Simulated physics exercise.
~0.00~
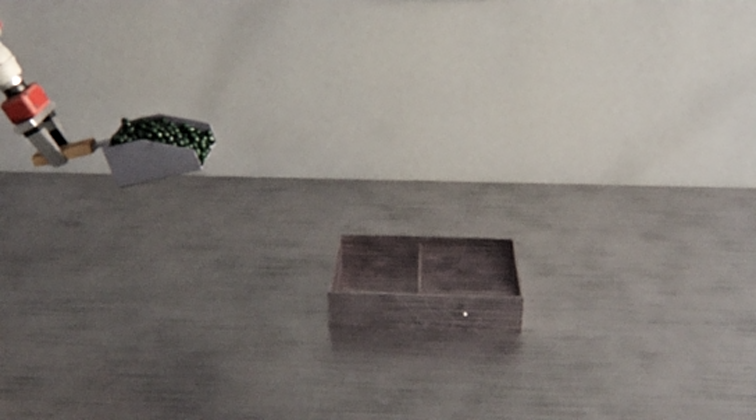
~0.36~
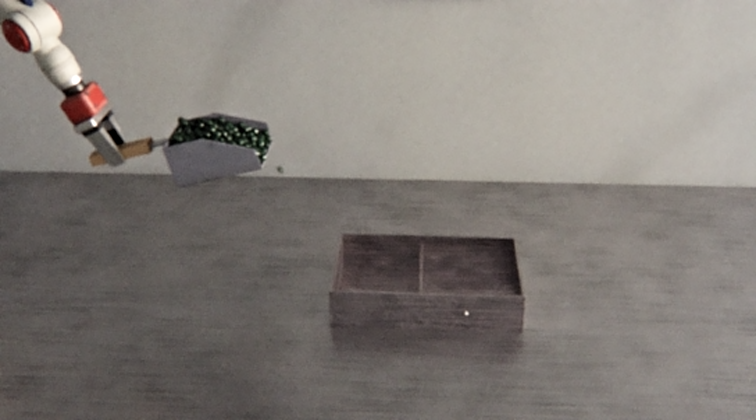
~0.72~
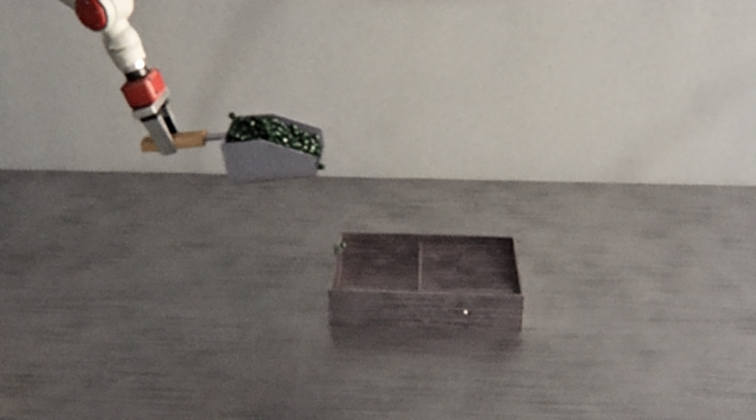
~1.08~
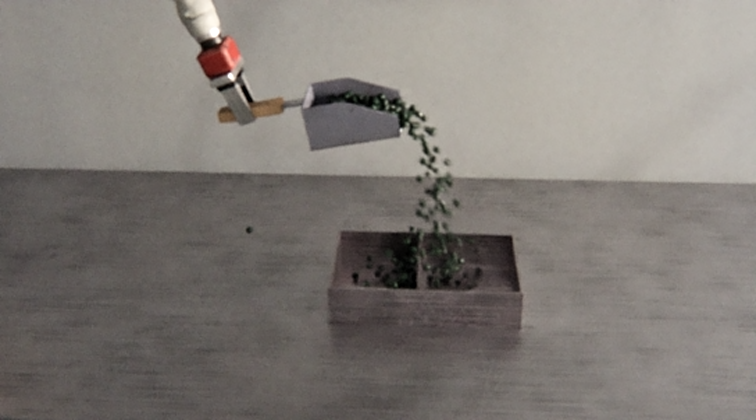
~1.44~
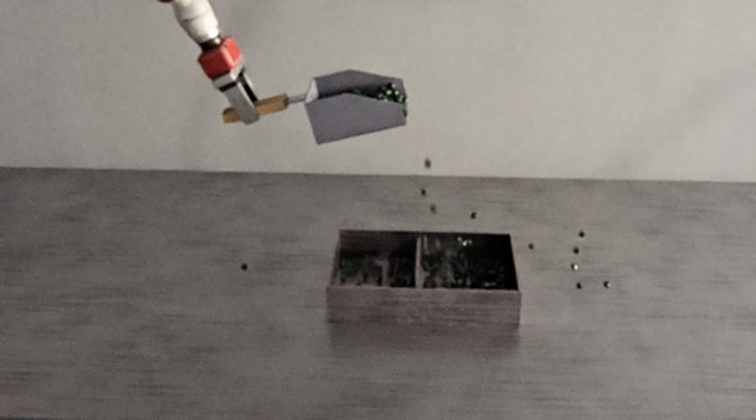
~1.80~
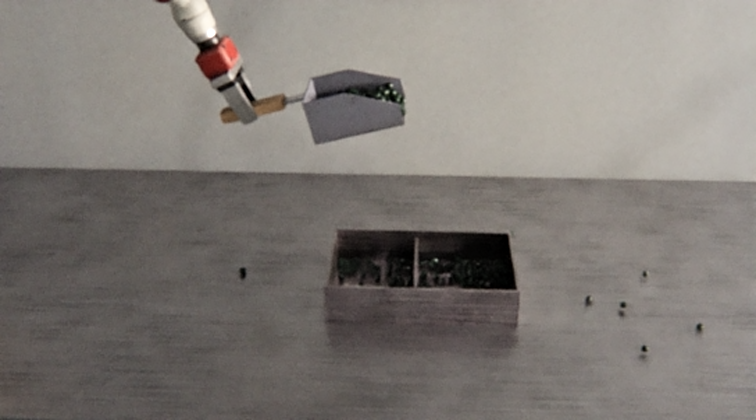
A robot arm, white with red parts, moves right from the upper left, gripping a grey scoop by its wooden handle, heaped with small dark green beads, above a grey table before a pale wall. A brown box split in two by a cross wall sits near the middle, seen from slightly above. A few beads slip off early as the scoop travels. Then a stream pours from its front into both parts of the box. The flow thins and the arm stops, with some beads still in the scoop, many in the box and a few scattered on the table.
